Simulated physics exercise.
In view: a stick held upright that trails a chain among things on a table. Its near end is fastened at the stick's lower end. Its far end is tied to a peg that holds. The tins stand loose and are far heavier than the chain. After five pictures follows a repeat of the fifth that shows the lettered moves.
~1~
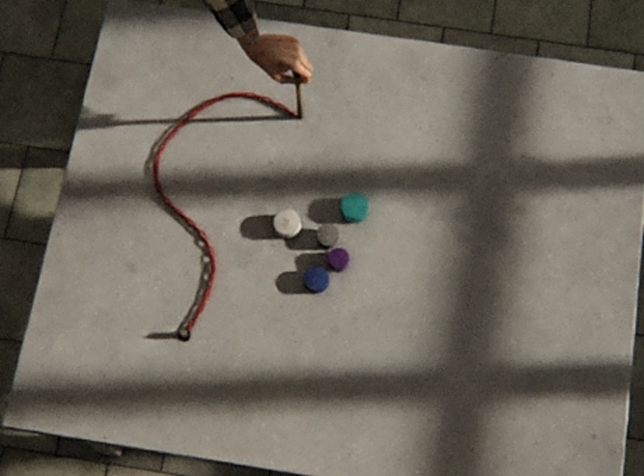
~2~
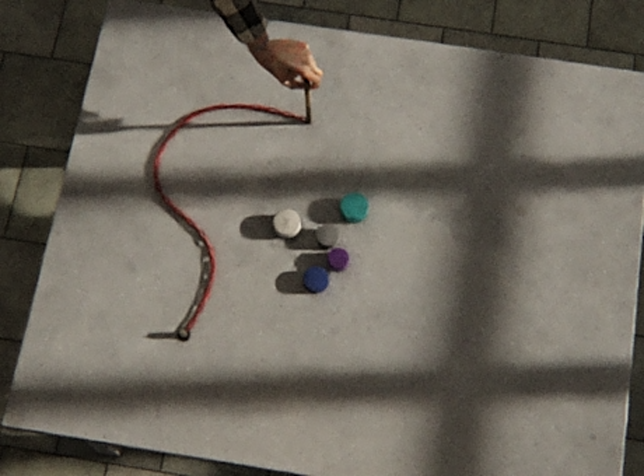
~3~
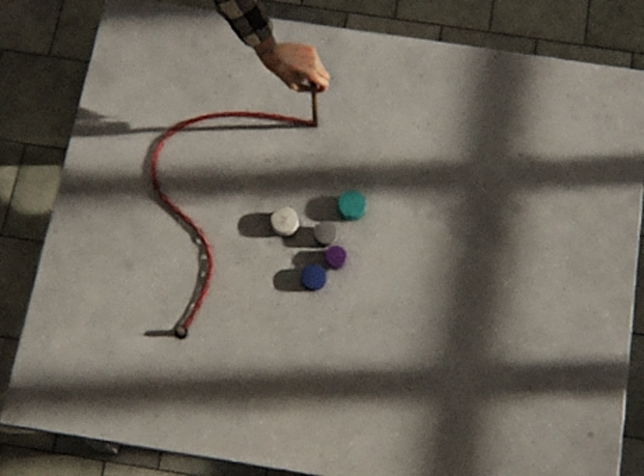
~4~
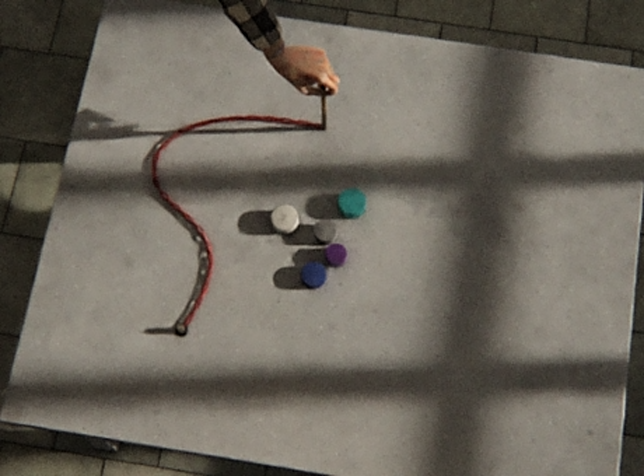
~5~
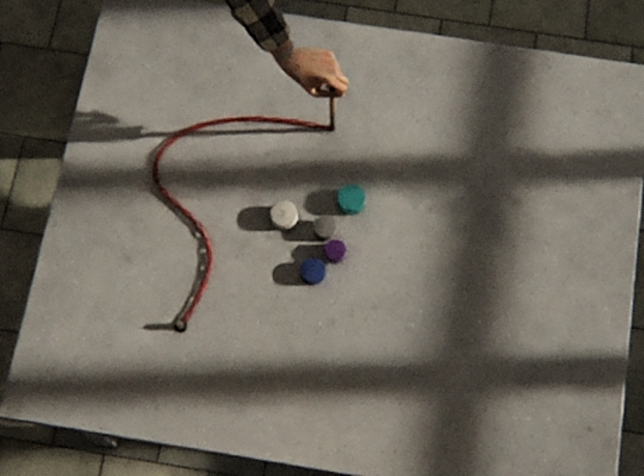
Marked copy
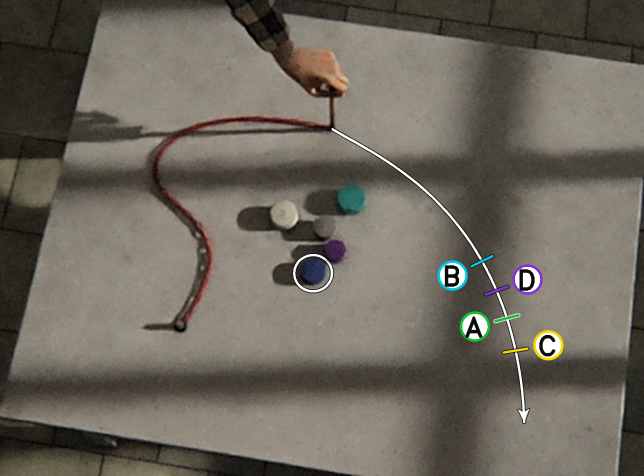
At first, a hand holds an upright stick near the top of a table, with a red chain curving from its foot to a small peg at lower left. The hand slides the stick a short way right and slightly downward, flattening the chain's upper bend, while five coloured tins stay put.
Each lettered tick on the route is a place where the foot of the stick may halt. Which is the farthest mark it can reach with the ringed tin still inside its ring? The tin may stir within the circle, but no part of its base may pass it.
It can go as far as C.
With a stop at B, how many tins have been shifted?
By then, none.
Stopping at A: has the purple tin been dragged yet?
No.
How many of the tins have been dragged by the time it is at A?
Two.
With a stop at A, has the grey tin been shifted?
By then, no.
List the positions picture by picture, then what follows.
Peg (184, 333); grey tin (328, 237); purple tin (339, 260), in the first frame.
Purple tin (338, 260); white tin (287, 224), in the second frame.
Turquoise tin (352, 206); blue tin (314, 278), in the third frame.
Peg (181, 329); grey tin (326, 232), in the fourth frame.
Purple tin (335, 251); white tin (284, 216); turquoise tin (351, 200), in the fifth frame.
On the copy, A at (507, 318); B at (482, 261); C at (516, 351); D at (497, 291); the ring at (313, 273); the route from (332, 129) via (473, 246) to (524, 422).
On C. First, foot of the stick (418, 185); blue tin (313, 272).
Then, foot of the stick (484, 265); blue tin (313, 272).
Finally, foot of the stick (515, 351); grey tin (328, 242); purple tin (332, 263); white tin (305, 249); turquoise tin (353, 249); blue tin (312, 273); the blue tin is still in its ring.
By contrast, A is safe but short; B is safe but short; D is safe but short.
